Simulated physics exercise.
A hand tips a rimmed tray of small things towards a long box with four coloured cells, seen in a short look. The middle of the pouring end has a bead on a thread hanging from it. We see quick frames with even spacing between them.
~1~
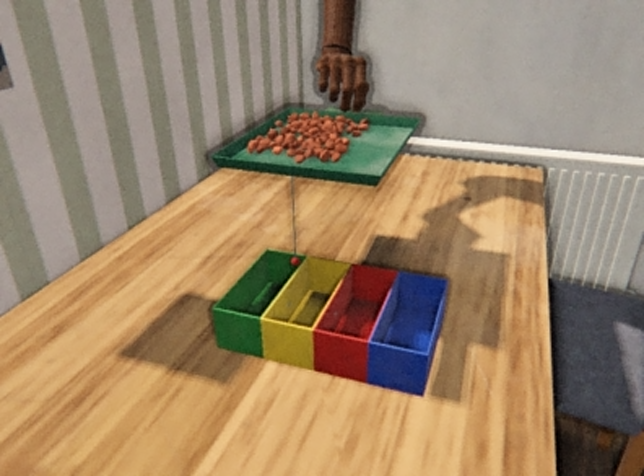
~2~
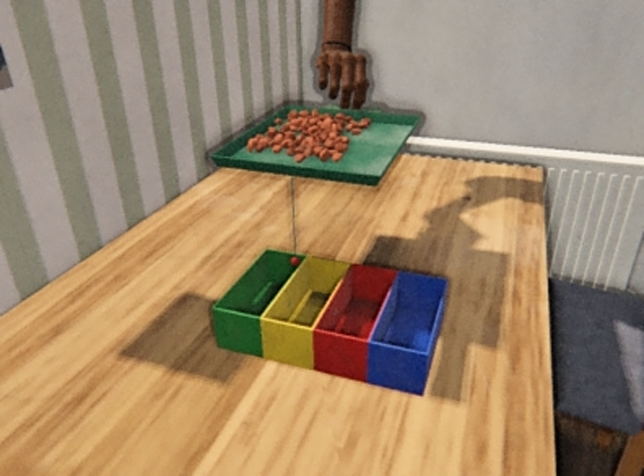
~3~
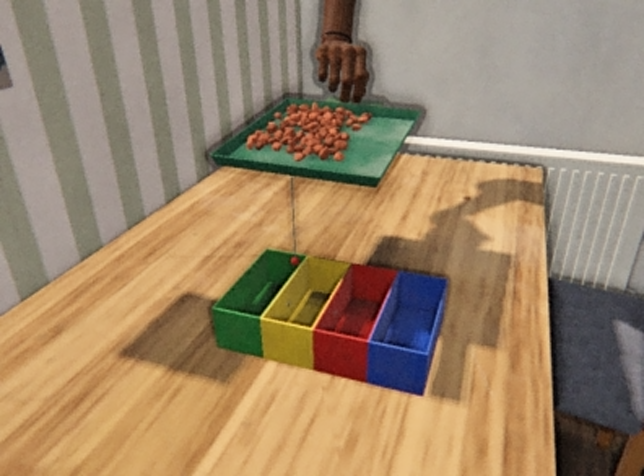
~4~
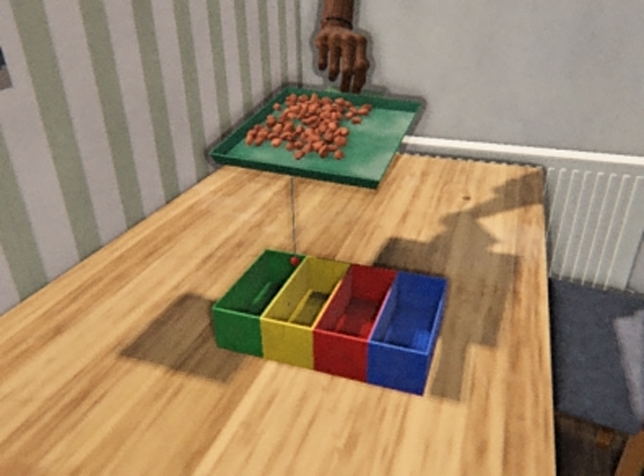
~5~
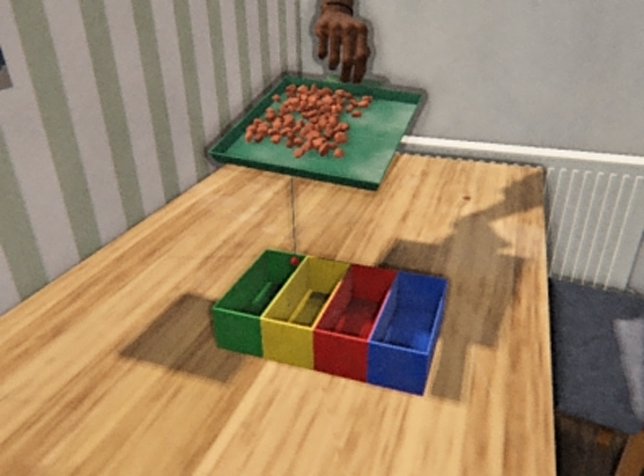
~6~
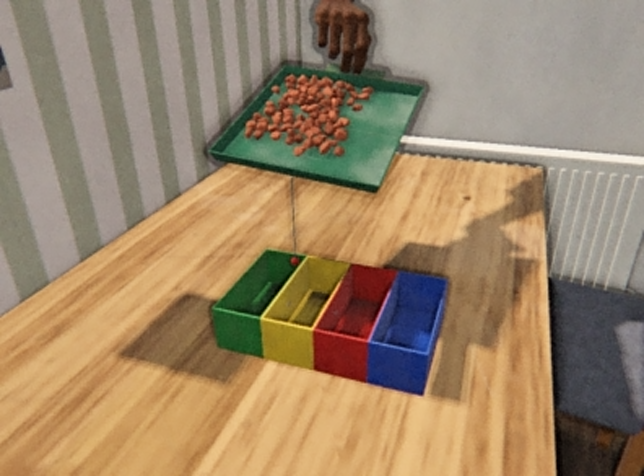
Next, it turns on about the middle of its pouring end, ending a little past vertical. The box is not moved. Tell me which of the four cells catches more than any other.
I would say the red cell.
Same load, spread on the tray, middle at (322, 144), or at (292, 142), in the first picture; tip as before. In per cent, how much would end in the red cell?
50 and 50 per cent.
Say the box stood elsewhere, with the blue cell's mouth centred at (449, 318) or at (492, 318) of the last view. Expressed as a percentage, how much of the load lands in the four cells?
In order: 90 per cent and 80 per cent.
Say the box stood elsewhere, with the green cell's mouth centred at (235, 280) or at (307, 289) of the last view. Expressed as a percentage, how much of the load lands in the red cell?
50 per cent the first time, 10 per cent the second time.
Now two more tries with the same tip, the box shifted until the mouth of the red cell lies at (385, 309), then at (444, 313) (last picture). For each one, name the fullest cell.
The first time it is yellow, and the second time it is green.
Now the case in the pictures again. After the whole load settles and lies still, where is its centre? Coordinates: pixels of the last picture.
Centre at rest, last view: Approx. (340, 334).
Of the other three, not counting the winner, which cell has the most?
Second place: The yellow cell.
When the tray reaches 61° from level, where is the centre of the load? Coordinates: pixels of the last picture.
Look close to (325, 175) in the last picture.
Soon after the last picture, tray tipped steeply; most on the tray; a stray few in the red cell; about a quarter falling or outside the box.
A little later, tray tipped past a quarter turn; a stray few on the tray; about a third in the red cell; about a quarter in the yellow cell; a small part in the blue cell; a small part in the green cell; about a quarter falling or outside the box.
Later still, tray tipped past a quarter turn; about half in the red cell; about a third in the yellow cell; a small part in the green cell; a small part in the blue cell; a small part falling or outside the box.
At rest, tray tipped past a quarter turn; about half in the red cell; about a third in the yellow cell; a small part in the green cell; a small part in the blue cell; a small part outside the box.
